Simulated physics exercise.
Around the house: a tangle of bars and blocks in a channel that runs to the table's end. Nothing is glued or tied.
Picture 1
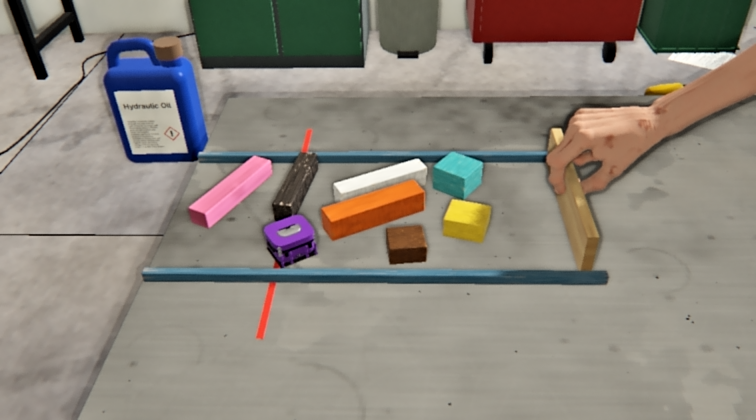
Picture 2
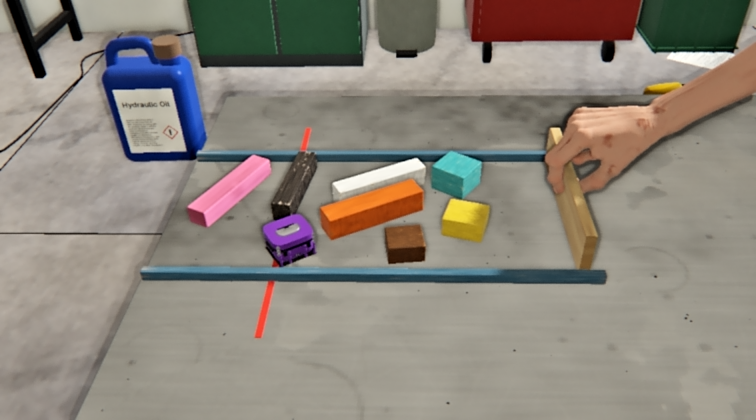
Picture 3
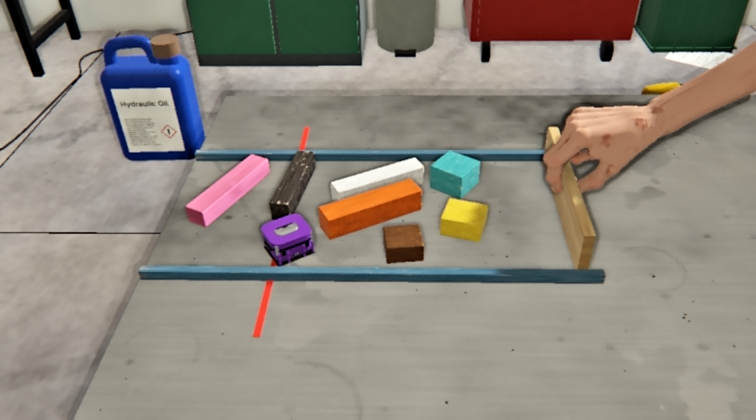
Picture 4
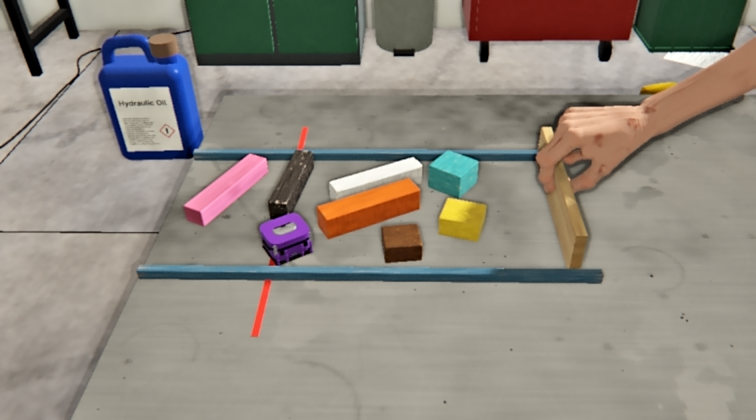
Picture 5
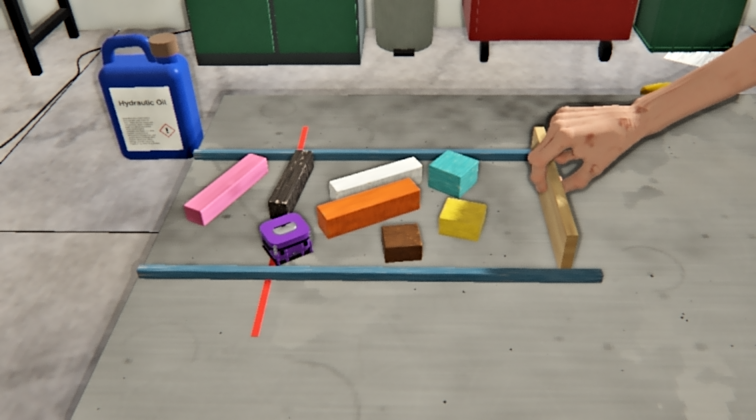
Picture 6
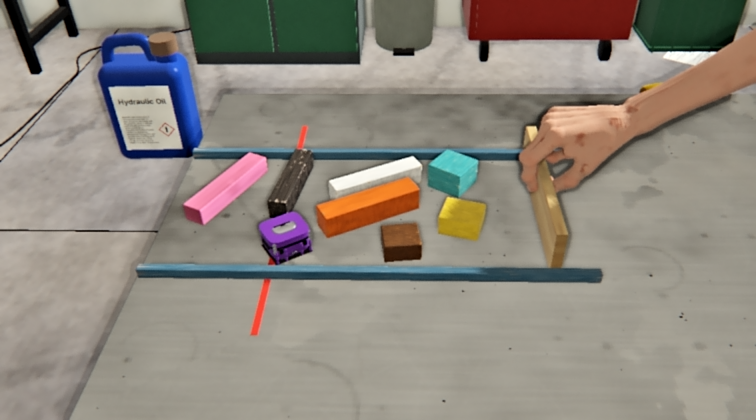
A hand grips a wooden board at the right of a grey tabletop, seen from above at an angle in a workshop-like room. Between two blue rails lie pink, black, white and orange bars, a purple case, and turquoise, yellow and brown blocks, with a red line beneath. The view shifts very slightly, then the hand slides the board a little left while the pieces stay put.
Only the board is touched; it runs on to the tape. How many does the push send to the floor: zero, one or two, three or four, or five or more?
Outcome: The number that fall off is zero.
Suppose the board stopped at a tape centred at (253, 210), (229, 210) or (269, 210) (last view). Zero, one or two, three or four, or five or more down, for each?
The falls would be either one or two; one to two; zero.
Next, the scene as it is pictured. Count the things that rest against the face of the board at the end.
4 of them.
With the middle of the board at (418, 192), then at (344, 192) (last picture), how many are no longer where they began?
By then 5, and 7.
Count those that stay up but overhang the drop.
Overhanging: 1.
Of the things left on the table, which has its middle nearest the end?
Foremost is the pink stick.
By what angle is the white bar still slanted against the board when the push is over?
Near 15 degrees.
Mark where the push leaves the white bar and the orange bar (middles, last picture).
Near (239, 177) and (233, 209).
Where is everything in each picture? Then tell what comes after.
Pink stick (233, 191); black bar (297, 186); purple case (291, 241); board (569, 195); tape (290, 213), in the first frame.
Black bar (295, 185); white bar (380, 184), in the second frame.
Purple case (288, 240); turquoise block (455, 174), in the third frame.
Pink stick (228, 188); orange bar (370, 208), in the fourth frame.
Black bar (292, 183); brown block (402, 243), in the fifth frame.
Pink stick (227, 187); black bar (292, 182); purple case (286, 238); board (542, 193); tape (285, 210), in the sixth frame.
Early on, none off yet; pink stick at rest near (227, 187); black bar at rest near (292, 182); purple case at rest near (286, 238).
A while later, none off yet; pink stick at rest near (227, 187); black bar moving near (281, 182); purple case travelled a little near (262, 245).
Finally, the number that fall off is zero.
